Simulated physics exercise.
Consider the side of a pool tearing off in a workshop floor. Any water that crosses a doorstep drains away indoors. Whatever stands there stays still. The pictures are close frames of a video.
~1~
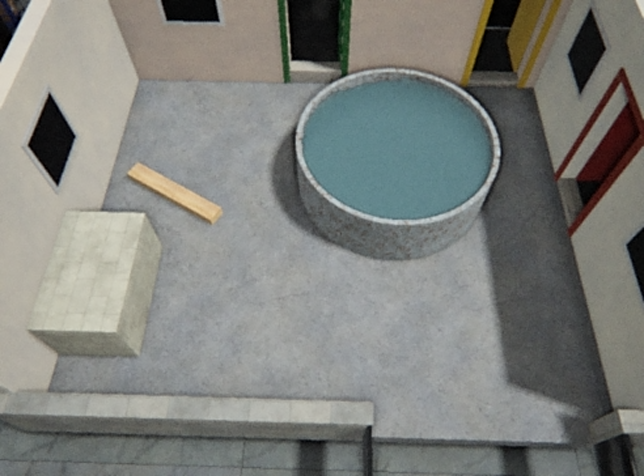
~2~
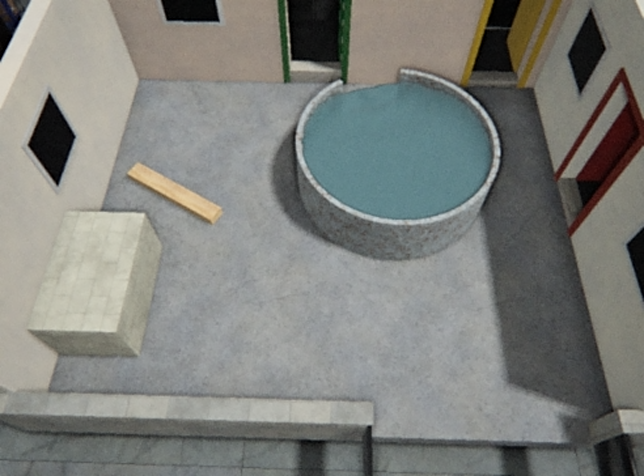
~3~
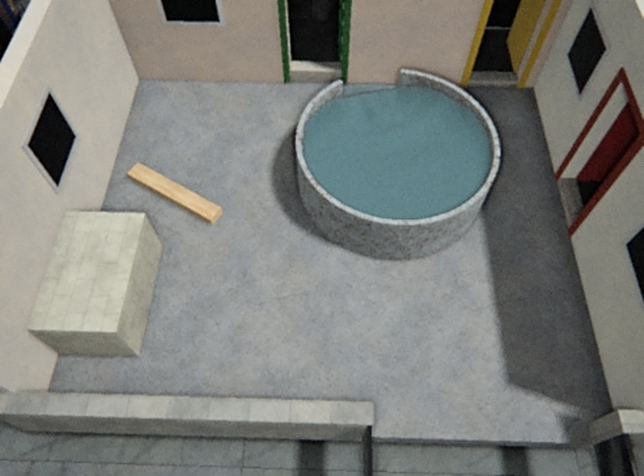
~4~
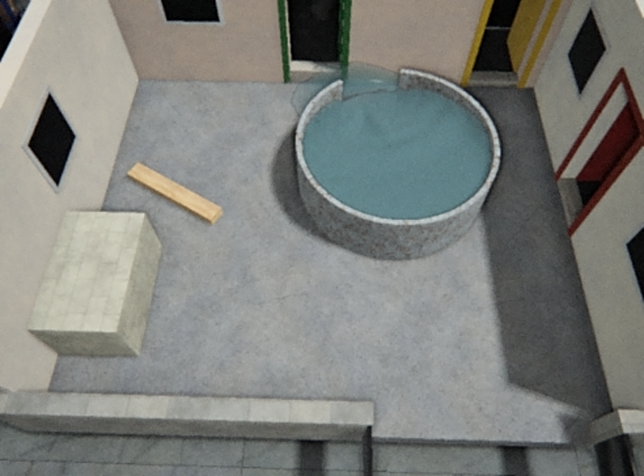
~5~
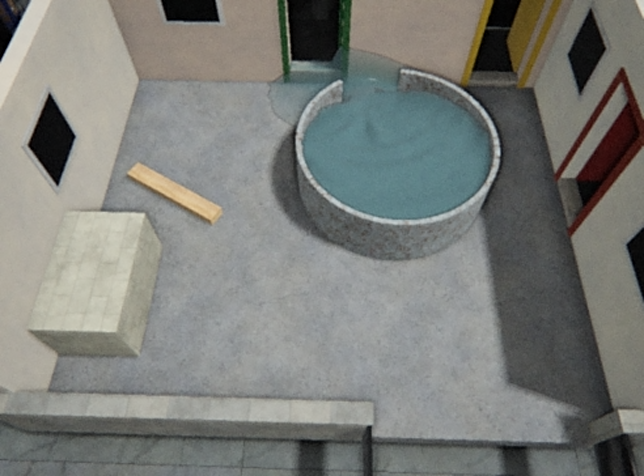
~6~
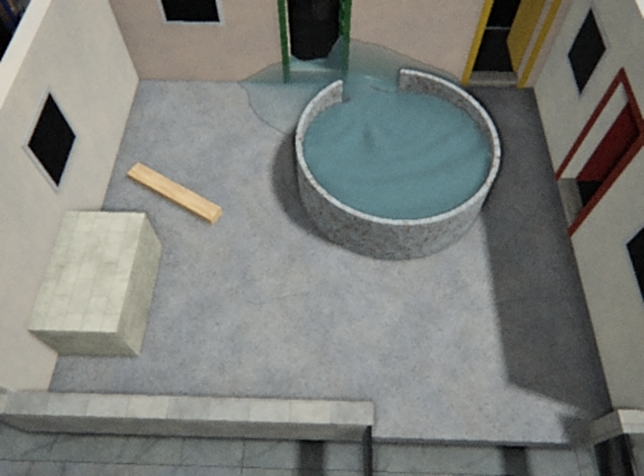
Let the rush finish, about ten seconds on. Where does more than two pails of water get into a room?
The red door lets in two pails or less; the yellow door lets in more than two pails; the green door lets in more than two pails.
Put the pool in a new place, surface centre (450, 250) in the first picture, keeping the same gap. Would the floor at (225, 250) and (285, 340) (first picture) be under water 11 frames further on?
Bone-dry, bone-dry.
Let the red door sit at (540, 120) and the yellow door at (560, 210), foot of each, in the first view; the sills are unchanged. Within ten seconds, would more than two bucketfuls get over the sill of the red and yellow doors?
As I see it, the red door exceeds the limit while the yellow door stays within limit.
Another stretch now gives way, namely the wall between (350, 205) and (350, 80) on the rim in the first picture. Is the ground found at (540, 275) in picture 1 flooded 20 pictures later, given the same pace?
There: No water.
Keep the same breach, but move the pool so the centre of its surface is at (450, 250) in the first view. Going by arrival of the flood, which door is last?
In my view it is the red one.
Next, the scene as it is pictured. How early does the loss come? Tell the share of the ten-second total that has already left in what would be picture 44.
Estimated share: Close to 40 %.
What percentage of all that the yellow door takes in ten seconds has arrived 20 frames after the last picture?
Roughly 15 percent.
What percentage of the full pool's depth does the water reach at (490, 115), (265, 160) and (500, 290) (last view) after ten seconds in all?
In order: 12, 8, 6 %.
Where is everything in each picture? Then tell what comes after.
Still water in the round tank at (396, 143), in the first frame.
The front is at a hidden place, out from the gap on the round tank's far side, in the second frame.
Water pours out on the round tank's far side and has run to a hidden place, in the third frame.
Water pours out on the round tank's far side and has run to (302, 83), in the fourth frame.
Water pours out on the round tank's far side and has run to (272, 83), in the fifth frame.
Water pours out on the round tank's far side and has run to (242, 82), in the sixth frame.
A moment on, water covers 25 % of the floor; the red door not reached, the yellow door wet at the sill, nothing in, the green door over two buckets in.
Next, water covers 35 % of the floor; the red door wet at the sill, nothing in, the yellow door wet at the sill, nothing in, the green door far over two buckets in.
Then, water covers 65 % of the floor; the red door under two buckets in, the yellow door under two buckets in, the green door far over two buckets in.
Later, water covers 95 % of the floor; the red door under two buckets in, the yellow door over two buckets in, the green door far over two buckets in.
In the end, water covers 95 % of the floor; the red door under two buckets in, the yellow door over two buckets in, the green door far over two buckets in.
